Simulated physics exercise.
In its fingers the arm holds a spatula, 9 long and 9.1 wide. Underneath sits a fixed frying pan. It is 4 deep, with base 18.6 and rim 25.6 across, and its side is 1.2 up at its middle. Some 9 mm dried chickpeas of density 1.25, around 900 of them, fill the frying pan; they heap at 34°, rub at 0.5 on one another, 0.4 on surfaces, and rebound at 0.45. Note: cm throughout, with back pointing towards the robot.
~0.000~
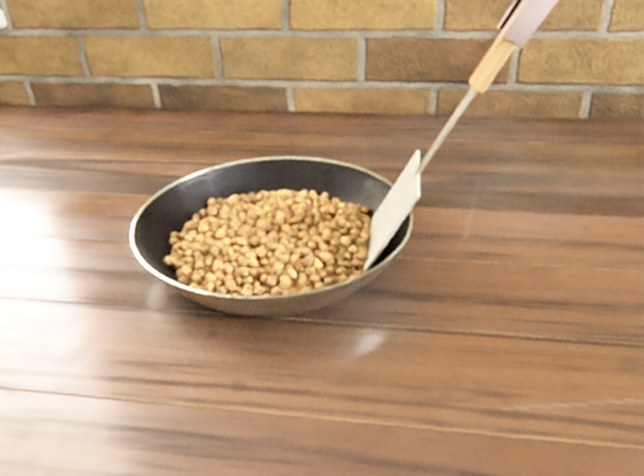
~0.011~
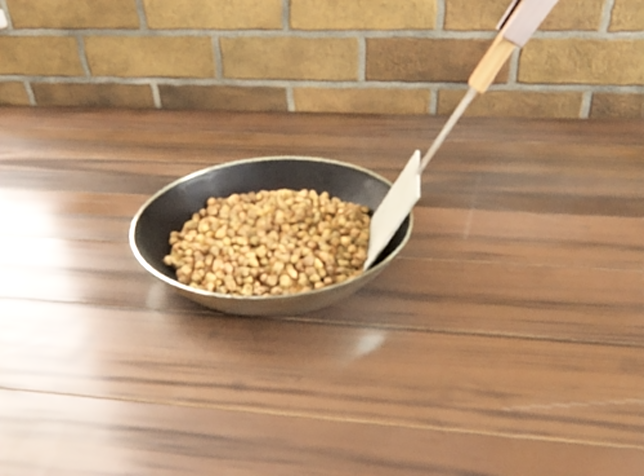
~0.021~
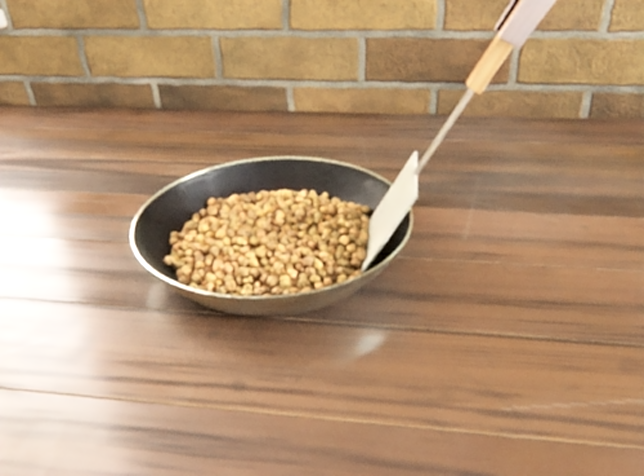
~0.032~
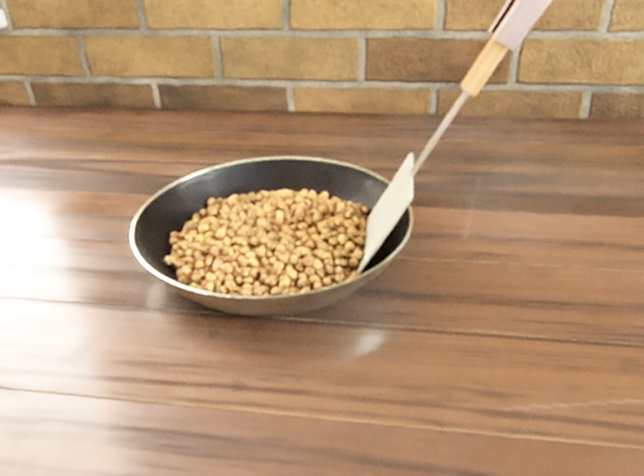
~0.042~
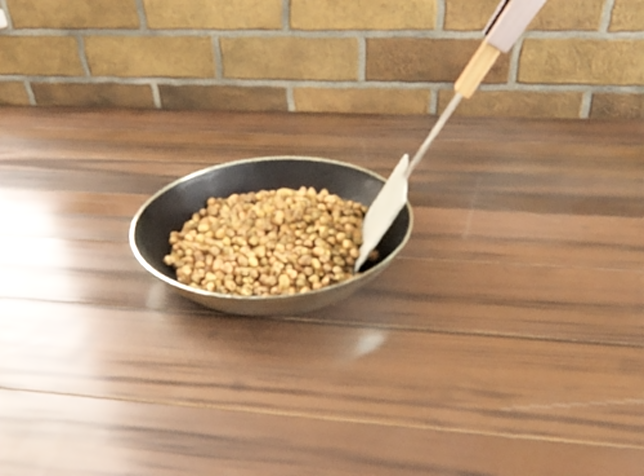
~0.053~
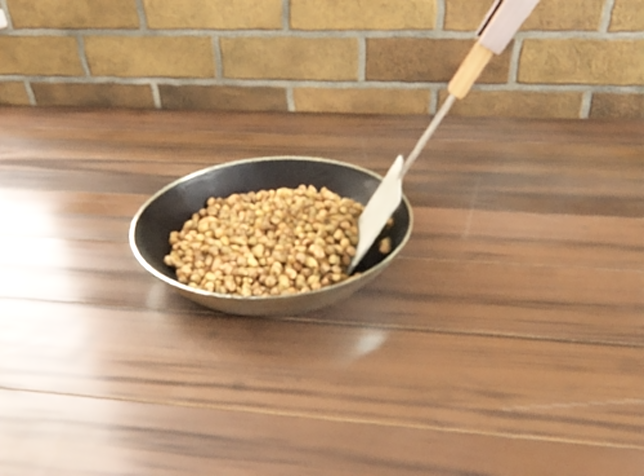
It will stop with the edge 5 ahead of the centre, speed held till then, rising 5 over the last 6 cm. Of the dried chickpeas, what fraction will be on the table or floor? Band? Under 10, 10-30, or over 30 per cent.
Under 10 per cent.
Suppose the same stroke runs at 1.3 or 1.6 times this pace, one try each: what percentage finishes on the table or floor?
I'd expect close to 0 and then close to 5 percent.
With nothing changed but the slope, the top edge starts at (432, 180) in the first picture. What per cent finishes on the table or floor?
Spill: Approx. 0 per cent.
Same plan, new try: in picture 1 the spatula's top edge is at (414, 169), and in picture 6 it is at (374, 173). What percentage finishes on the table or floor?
Around 15 per cent finishes there.
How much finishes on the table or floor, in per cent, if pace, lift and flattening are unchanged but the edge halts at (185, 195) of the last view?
The share ending on the table or floor is about 5 per cent.
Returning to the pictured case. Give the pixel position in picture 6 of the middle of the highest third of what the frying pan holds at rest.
Centre: Roughly (204, 223).
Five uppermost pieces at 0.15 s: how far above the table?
They are some 7 cm up.
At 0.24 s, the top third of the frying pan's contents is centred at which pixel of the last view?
The middle sits at approx. (231, 223).
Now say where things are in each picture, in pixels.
Spatula top edge at (418, 172), sloping 62°; upper third of the load around (278, 233), from x 170 to 370, top at y 195; 900 in the frying pan, in the first picture.
Spatula top edge at (418, 172), sloping 62°; upper third of the load around (278, 233), from x 170 to 370, top at y 195, in the second picture.
Spatula top edge at (416, 172), sloping 62°; upper third of the load around (279, 232), from x 170 to 365, top at y 195, in the third picture.
Spatula top edge at (412, 174), sloping 62°; upper third of the load around (280, 232), from x 170 to 365, top at y 195, in the fourth picture.
Spatula top edge at (406, 176), sloping 62°; upper third of the load around (282, 231), from x 170 to 375, top at y 190, in the fifth picture.
Spatula top edge at (400, 176), sloping 62°; upper third of the load around (286, 231), from x 170 to 390, top at y 190; 900 in the frying pan, in the sixth picture.
After 0.15 s, sloping 62°, highest piece 10 above the table; 897 in the frying pan, 3 on the blade or in flight.
After 0.24 s, sloping 62°, highest piece 8 above the table; 897 in the frying pan, 1 on the table or floor, 2 on the blade or in flight.
After 0.49 s, sloping 62°, highest piece 4 above the table; 897 in the frying pan, 3 on the table or floor.
After 1.54 s, sloping 62°, highest piece 4 above the table; 897 in the frying pan, 3 on the table or floor.
At rest, 897 in the frying pan, 3 on the table or floor. That is 0 % on the table or floor.
